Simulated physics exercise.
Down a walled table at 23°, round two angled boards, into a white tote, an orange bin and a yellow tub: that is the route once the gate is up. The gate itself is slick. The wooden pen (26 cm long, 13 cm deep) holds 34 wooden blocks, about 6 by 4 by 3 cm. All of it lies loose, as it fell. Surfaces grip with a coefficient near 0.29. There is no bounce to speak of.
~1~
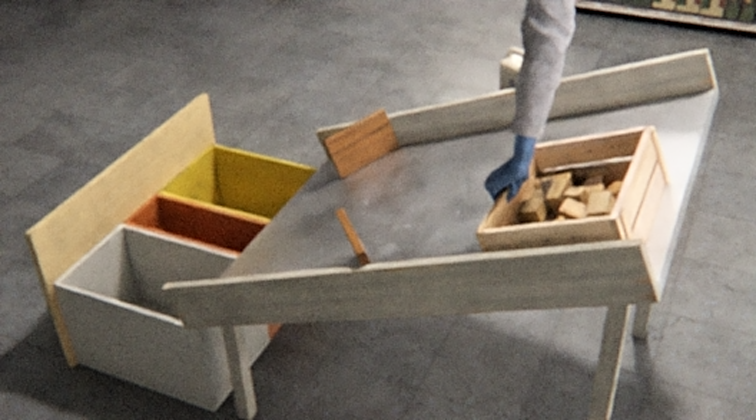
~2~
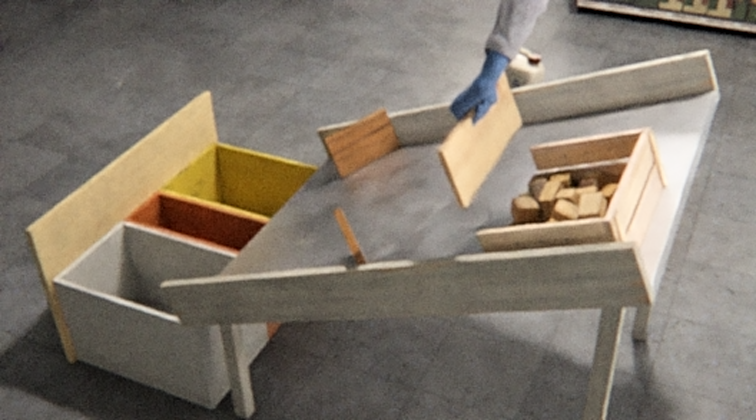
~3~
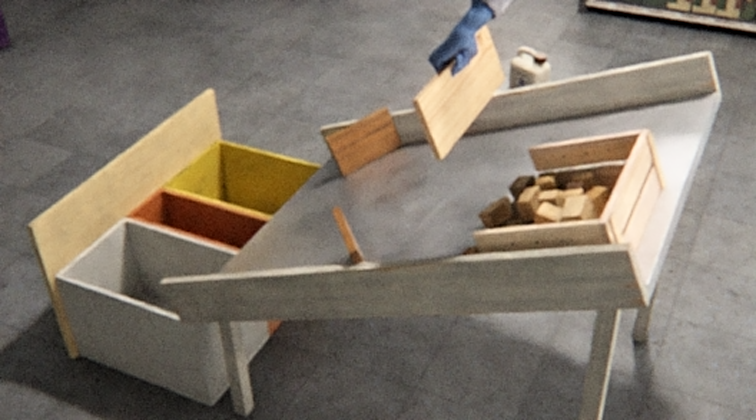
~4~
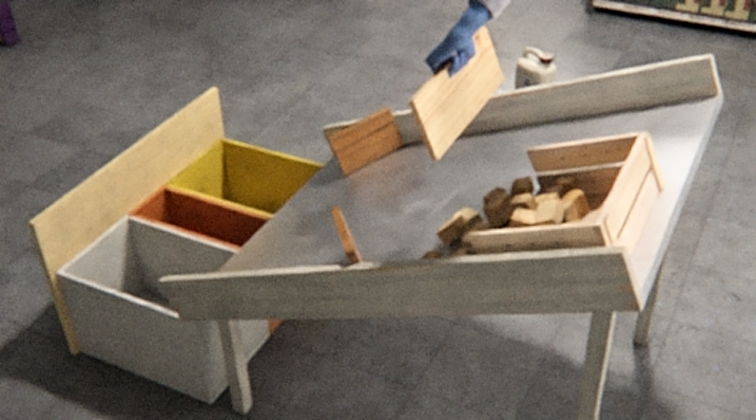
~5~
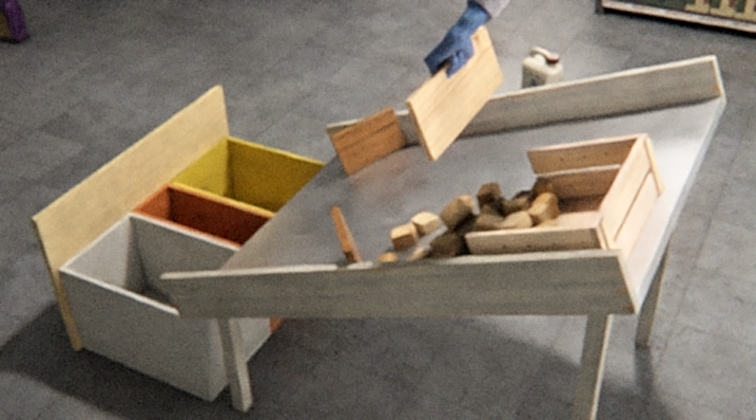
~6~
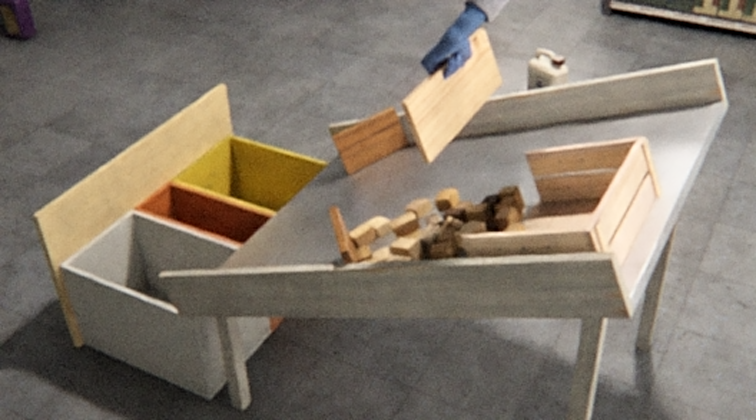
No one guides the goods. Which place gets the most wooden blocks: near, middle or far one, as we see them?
It is the orange bin, the middle one.
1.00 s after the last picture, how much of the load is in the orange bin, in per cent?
About 30 per cent.
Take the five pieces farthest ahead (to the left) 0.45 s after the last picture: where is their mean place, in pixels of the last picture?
Around (267, 223).
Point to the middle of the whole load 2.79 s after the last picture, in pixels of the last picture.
At about (194, 281).
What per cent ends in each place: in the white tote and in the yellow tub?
About 20 and 10 per cent.
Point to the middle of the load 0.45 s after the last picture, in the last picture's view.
Around (387, 224).
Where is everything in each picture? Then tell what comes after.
In the first frame (places track the rim corner closest to us here), wooden pen (610, 217); white tote (196, 328); all still inside.
In the second frame, wooden pen (604, 219).
In the third frame, wooden pen (599, 221); 5 out, the lowest block at (472, 263).
In the fourth frame, wooden pen (594, 224); 14 out, the lowest block at (468, 219).
In the fifth frame, wooden pen (590, 226); 22 out, the lowest block at (404, 237).
In the sixth frame, wooden pen (585, 229); white tote (191, 316); 31 out, the lowest block at (362, 237).
Then, 0.45 s after the last picture, 1 in the orange bin, 32 on the slope and 1 in the air.
Then, 1.00 s after the last picture, 1 in the white tote, 11 in the orange bin, 4 in the yellow tub and 18 on the slope.
Then, 1.79 s after the last picture, 3 in the white tote, 16 in the orange bin, 4 in the yellow tub, 9 on the slope and 2 in the air.
When it is over (2.79 s after the last picture), 6 in the white tote, 17 in the orange bin, 4 in the yellow tub and 7 on the slope.
